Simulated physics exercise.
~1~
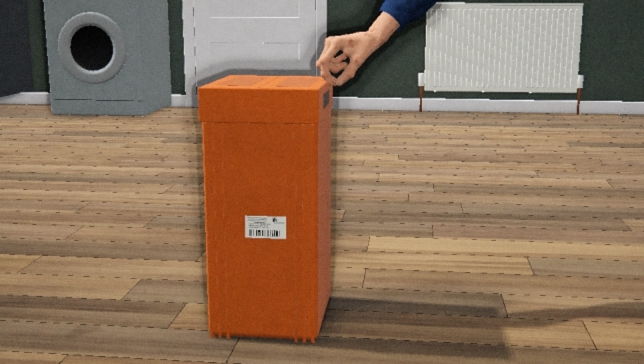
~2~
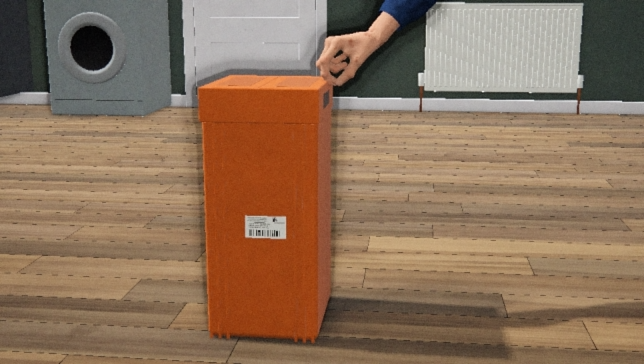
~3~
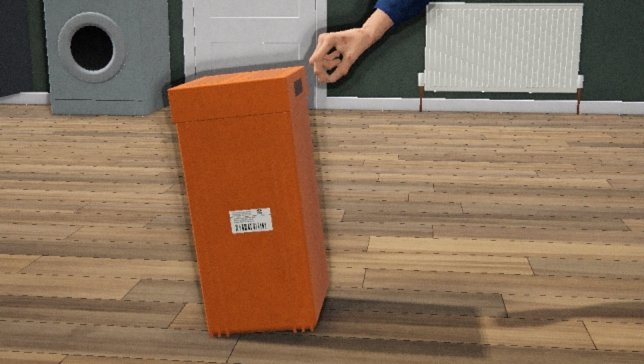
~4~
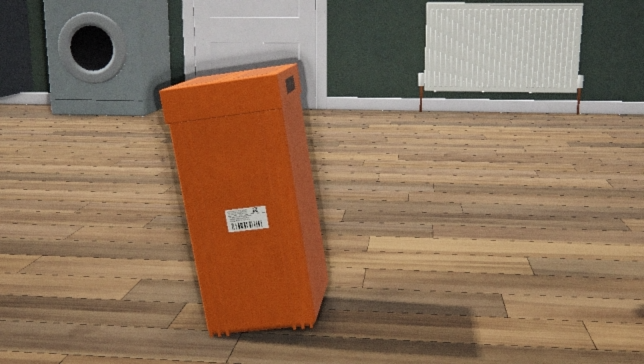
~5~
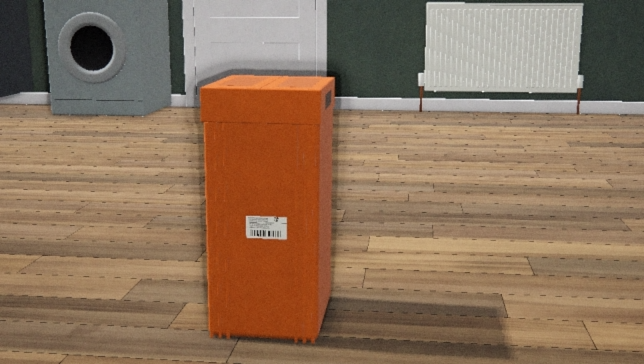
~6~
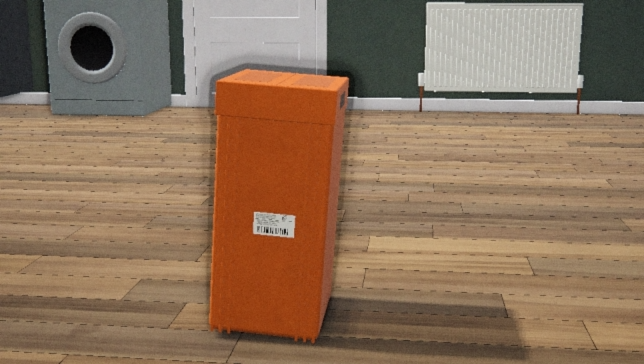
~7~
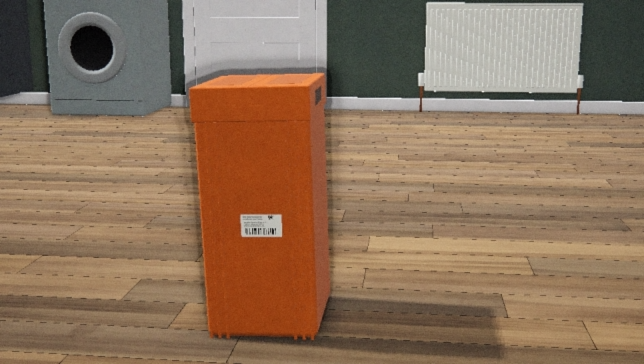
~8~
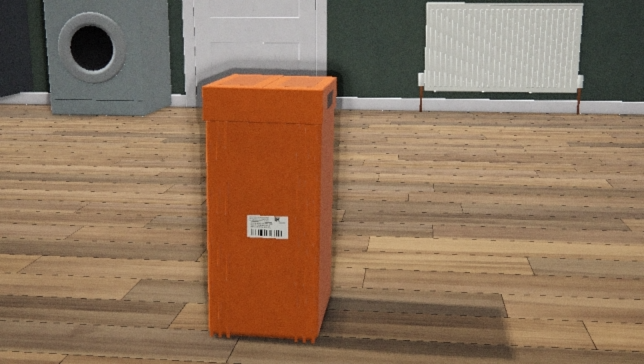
A tall orange tote stands upright on a wooden floor, with a hand in a blue sleeve at its upper right edge. The hand pushes it, and the tote tips to the left, its top swinging over while its base stays in place. The hand draws away out of view as the tote leans a little further. It then rocks back upright, tips slightly to the right, and sways a touch left again. Its movements shrink, and it ends standing upright in front of the white door, with no one touching it.
